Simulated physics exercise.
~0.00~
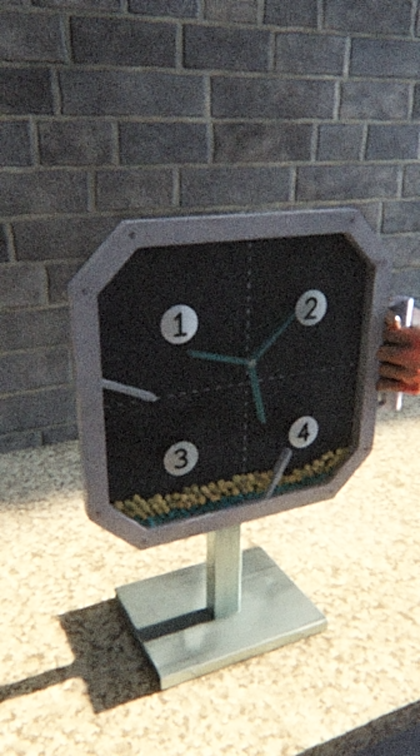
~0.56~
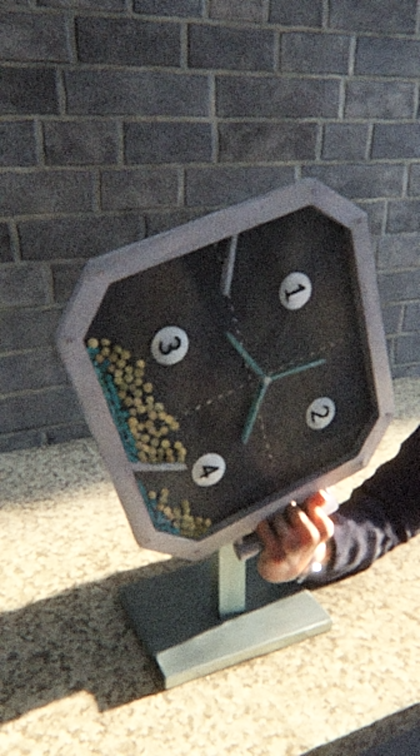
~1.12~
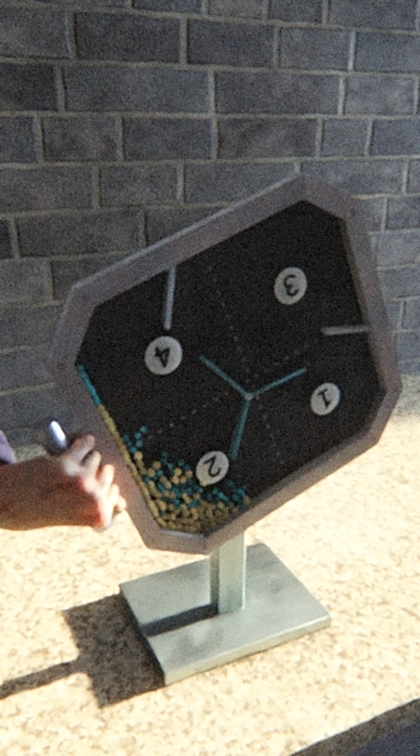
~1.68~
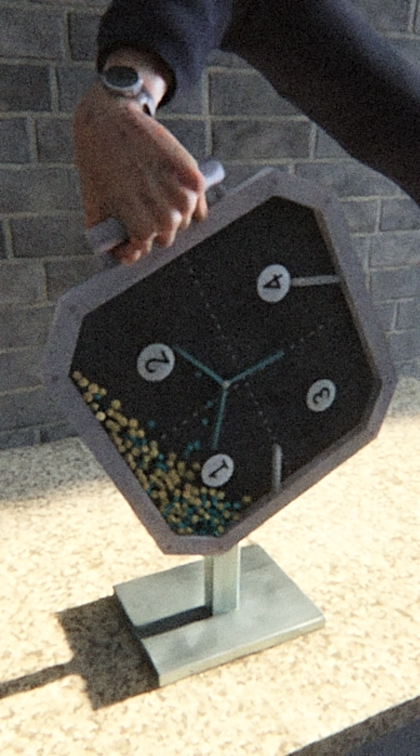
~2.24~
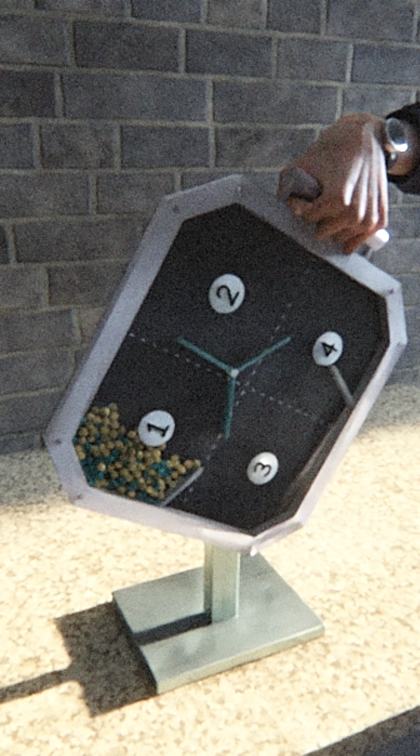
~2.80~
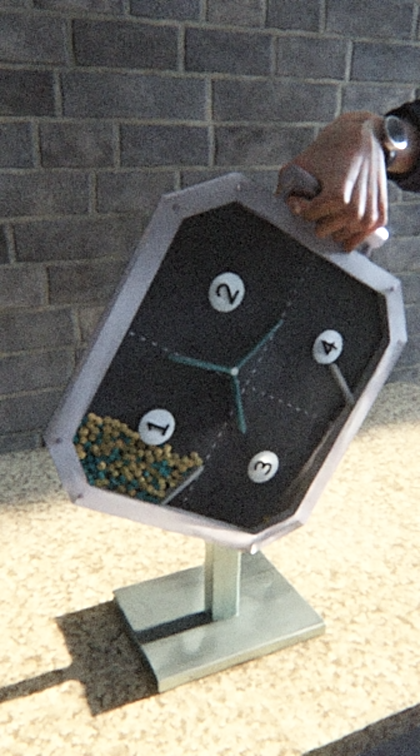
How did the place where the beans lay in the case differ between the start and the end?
At the start the beans lay in a thin layer along the bottom edge, below the numbers three and four. At the end they were heaped in the lower left corner, around the number one.
